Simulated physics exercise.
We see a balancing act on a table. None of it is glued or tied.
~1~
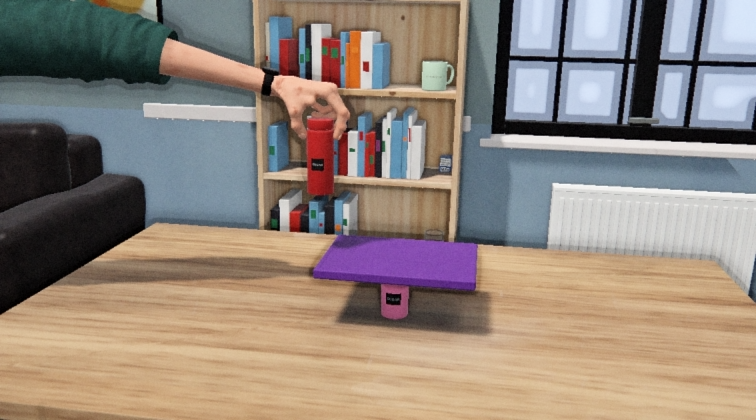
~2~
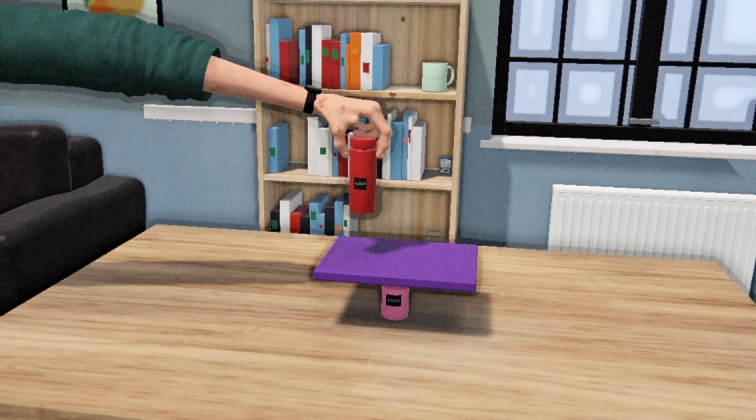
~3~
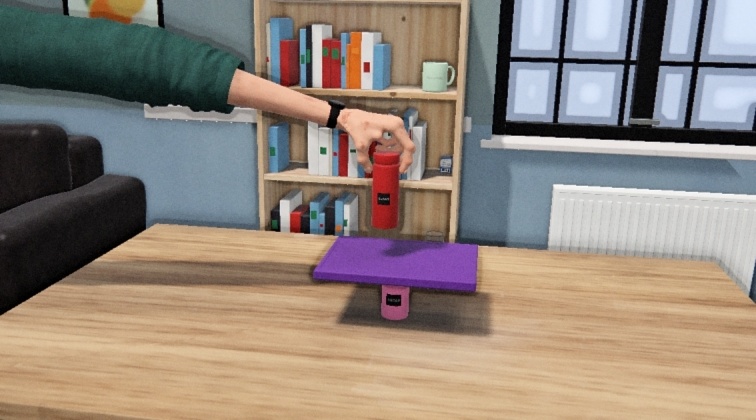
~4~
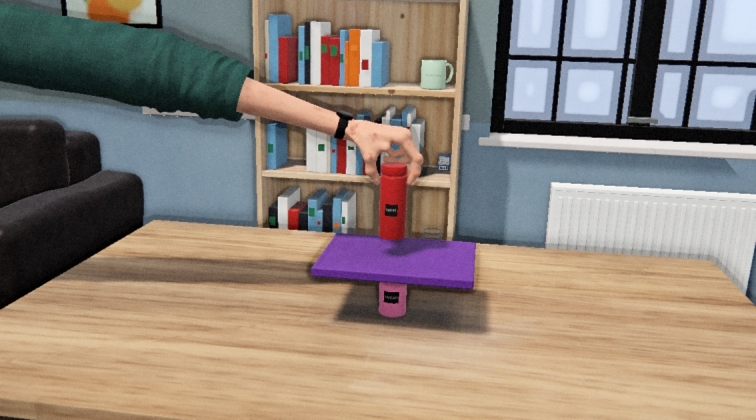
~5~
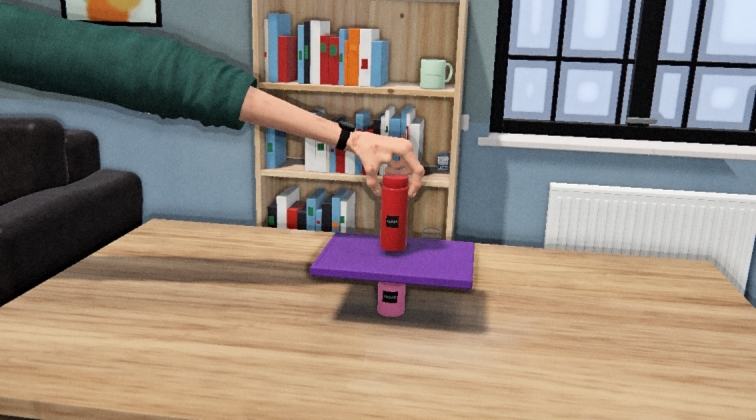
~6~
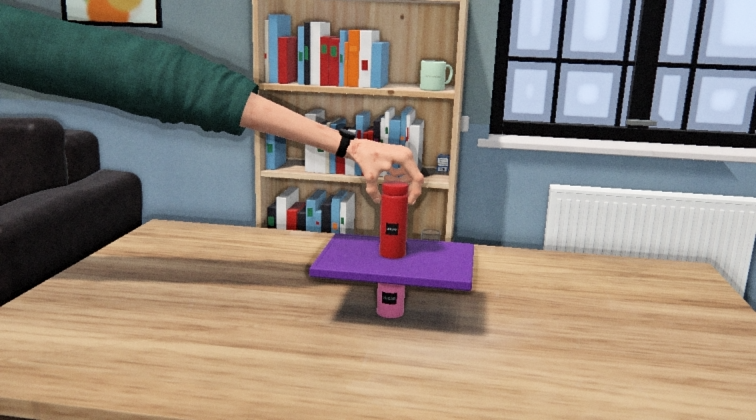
A hand in a green sleeve carries a red shaker rightward and down over a purple board balanced on a pink shaker on a wooden table, then sets it upright on the board, fingers still around its top.
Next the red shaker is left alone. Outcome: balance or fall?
Balance.
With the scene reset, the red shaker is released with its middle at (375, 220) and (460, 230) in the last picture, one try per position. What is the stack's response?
Result of try one is that it stays stable, and of try two that it tips over.
Then, 0.20 s later than the last frame, all is still.
Then, 0.50 s later than the last frame, red shaker resting near (394, 220).
When it is over, all 3 as before. End places, in pixels of the last picture, red shaker near (394, 220). The stack holds.
